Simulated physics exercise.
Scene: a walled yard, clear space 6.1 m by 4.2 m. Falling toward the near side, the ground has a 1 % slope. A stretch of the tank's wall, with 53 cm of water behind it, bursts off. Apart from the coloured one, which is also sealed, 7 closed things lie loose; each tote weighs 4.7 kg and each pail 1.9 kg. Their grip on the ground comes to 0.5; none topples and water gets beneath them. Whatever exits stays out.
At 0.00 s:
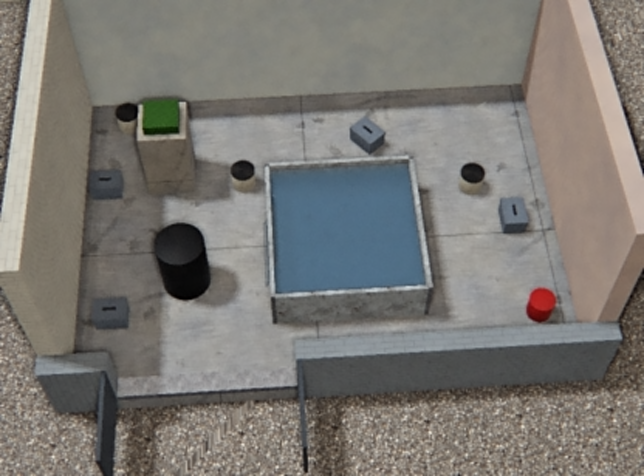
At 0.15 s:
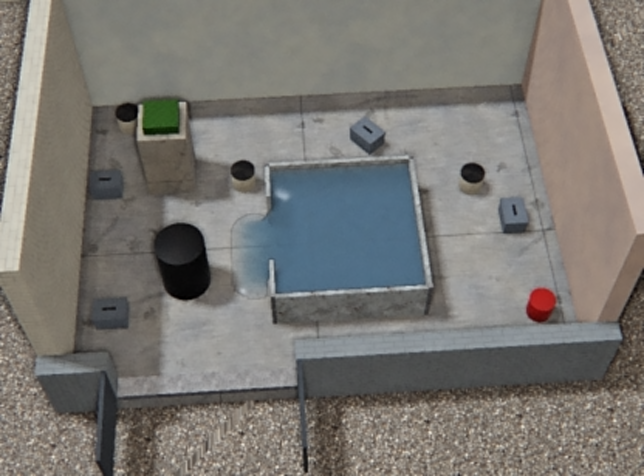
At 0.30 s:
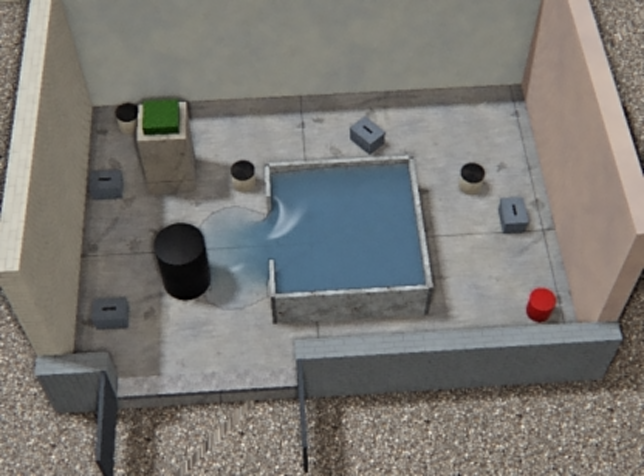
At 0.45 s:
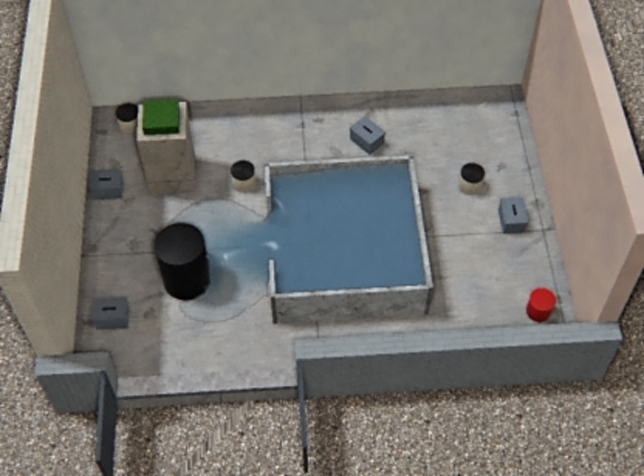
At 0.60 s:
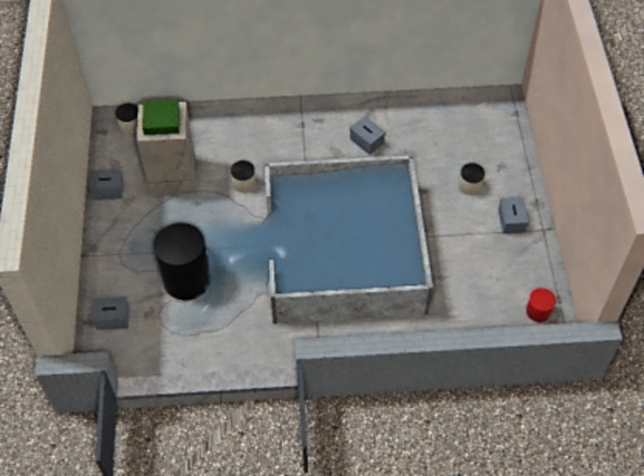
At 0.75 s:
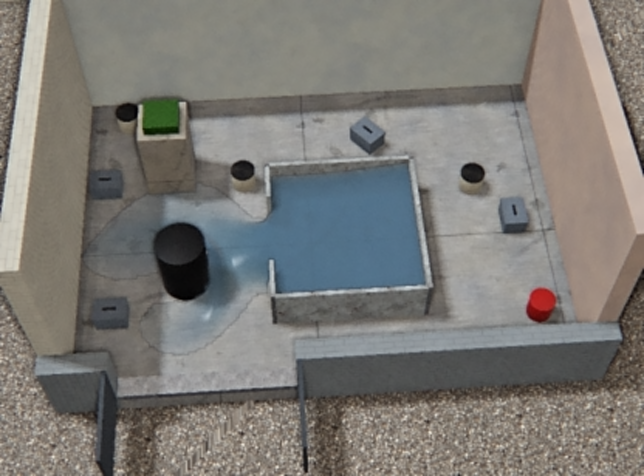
Water pouring through a gap in the left wall of a square tank, spreading around a black cylinder across a walled yard.
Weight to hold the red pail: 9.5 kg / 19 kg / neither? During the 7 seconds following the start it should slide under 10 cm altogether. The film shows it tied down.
Looks to me like the lighter choice suffices.
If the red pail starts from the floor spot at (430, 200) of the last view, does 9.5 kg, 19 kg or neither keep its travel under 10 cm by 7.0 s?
Short version: The lighter already works.
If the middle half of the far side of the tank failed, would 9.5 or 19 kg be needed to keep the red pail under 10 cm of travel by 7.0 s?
Then, in short, the larger is needed.
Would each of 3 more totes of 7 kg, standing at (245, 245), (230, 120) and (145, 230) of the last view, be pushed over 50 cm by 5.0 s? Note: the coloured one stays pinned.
Going through them in turn, the answers are too far, too far and too far.
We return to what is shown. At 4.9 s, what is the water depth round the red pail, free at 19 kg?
Roughly 0 cm.
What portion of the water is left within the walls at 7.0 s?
About 70 per cent.
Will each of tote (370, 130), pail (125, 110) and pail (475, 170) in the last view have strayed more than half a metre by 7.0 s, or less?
So, going through them in order, it's beyond, beyond and not beyond.
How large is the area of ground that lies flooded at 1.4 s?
Flooded: Near 10.0 m2.
After 1.4 s the red pail would be 0 cm from its start with 9.5 kg and 0 cm from its start with 19 kg; 0 cm of water round it then.
After 3.1 s the red pail would be 0 cm from its start with 9.5 kg and 0 cm from its start with 19 kg; 0 cm of water round it then.
After 4.9 s the red pail would be 0 cm from its start with 9.5 kg and 0 cm from its start with 19 kg; 0 cm of water round it then.
After 7.0 s the red pail would be 0 cm from its start with 9.5 kg and 0 cm from its start with 19 kg; 0 cm of water round it then.
